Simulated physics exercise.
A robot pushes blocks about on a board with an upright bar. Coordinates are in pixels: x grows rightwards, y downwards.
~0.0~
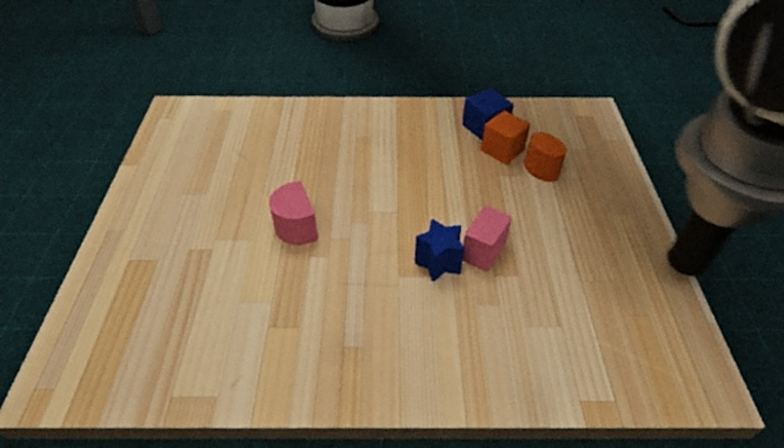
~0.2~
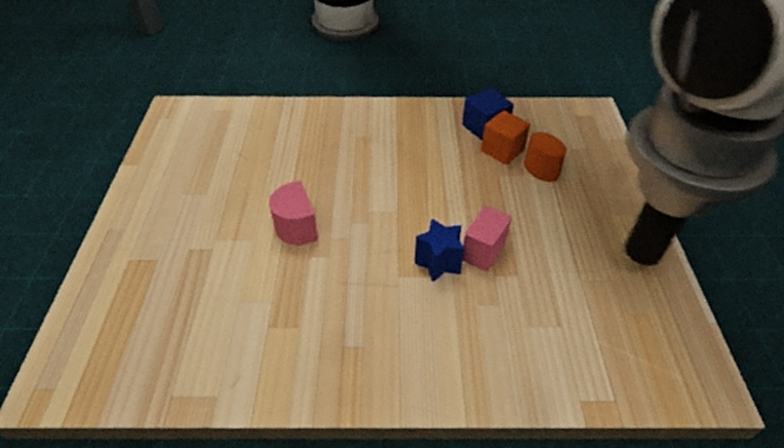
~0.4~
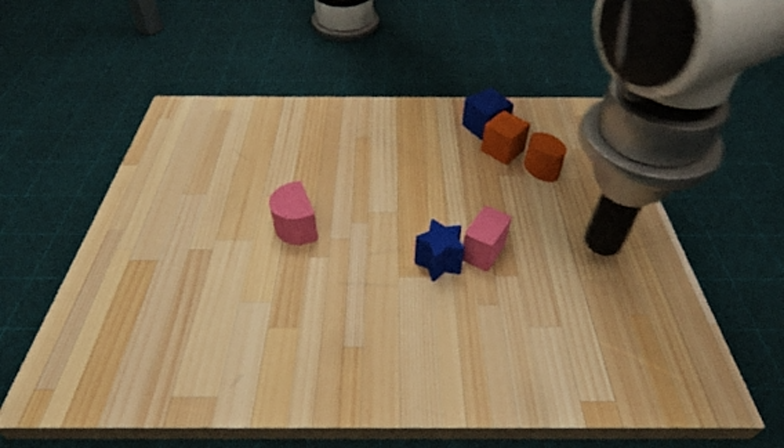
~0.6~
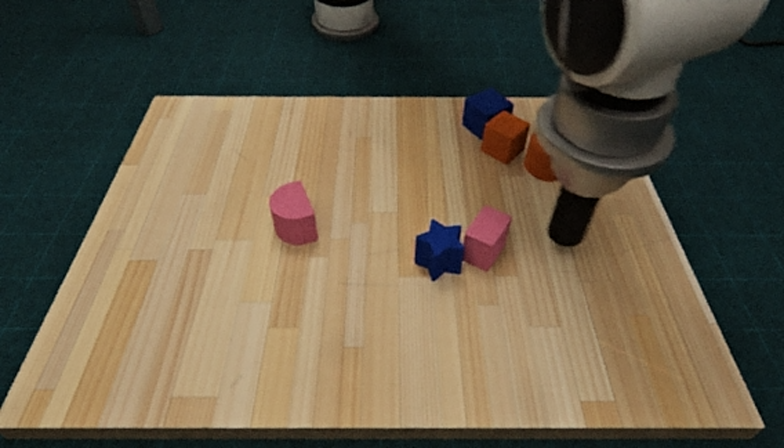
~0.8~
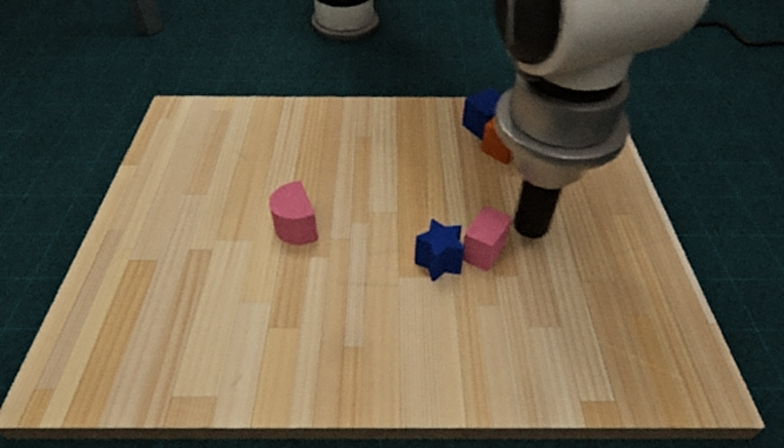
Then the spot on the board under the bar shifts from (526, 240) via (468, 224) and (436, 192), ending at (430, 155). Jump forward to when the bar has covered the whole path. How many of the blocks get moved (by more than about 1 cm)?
It looks like two blocks will be pushed more than about 1 cm.
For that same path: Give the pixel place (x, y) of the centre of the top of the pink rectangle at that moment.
Its top middle will sit at (460, 221).
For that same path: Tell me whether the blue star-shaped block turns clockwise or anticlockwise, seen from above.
Seen from overhead, it turns anticlockwise.
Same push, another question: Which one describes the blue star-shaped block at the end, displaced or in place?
That one moves away.
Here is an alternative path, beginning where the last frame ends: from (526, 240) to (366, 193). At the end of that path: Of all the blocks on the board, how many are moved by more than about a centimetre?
Looking at the path, I think two of the blocks end up more than 1 cm away.
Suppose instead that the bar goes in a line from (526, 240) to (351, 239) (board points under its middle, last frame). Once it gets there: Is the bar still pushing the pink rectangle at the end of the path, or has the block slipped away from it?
The bar has lost it.
On the path given first. One third of the way, bar (470, 209); blue star-shaped block (429, 240), turned 25° anticlockwise; pink rectangle (462, 222), turned 80° anticlockwise.
Two thirds of the way, bar (438, 176); blue star-shaped block (428, 241), turned 30° anticlockwise; pink rectangle (460, 221), turned 85° anticlockwise.
At the end, bar (431, 141); blue star-shaped block (428, 241), turned 30° anticlockwise; pink rectangle (460, 221), turned 85° anticlockwise; orange square unmoved.
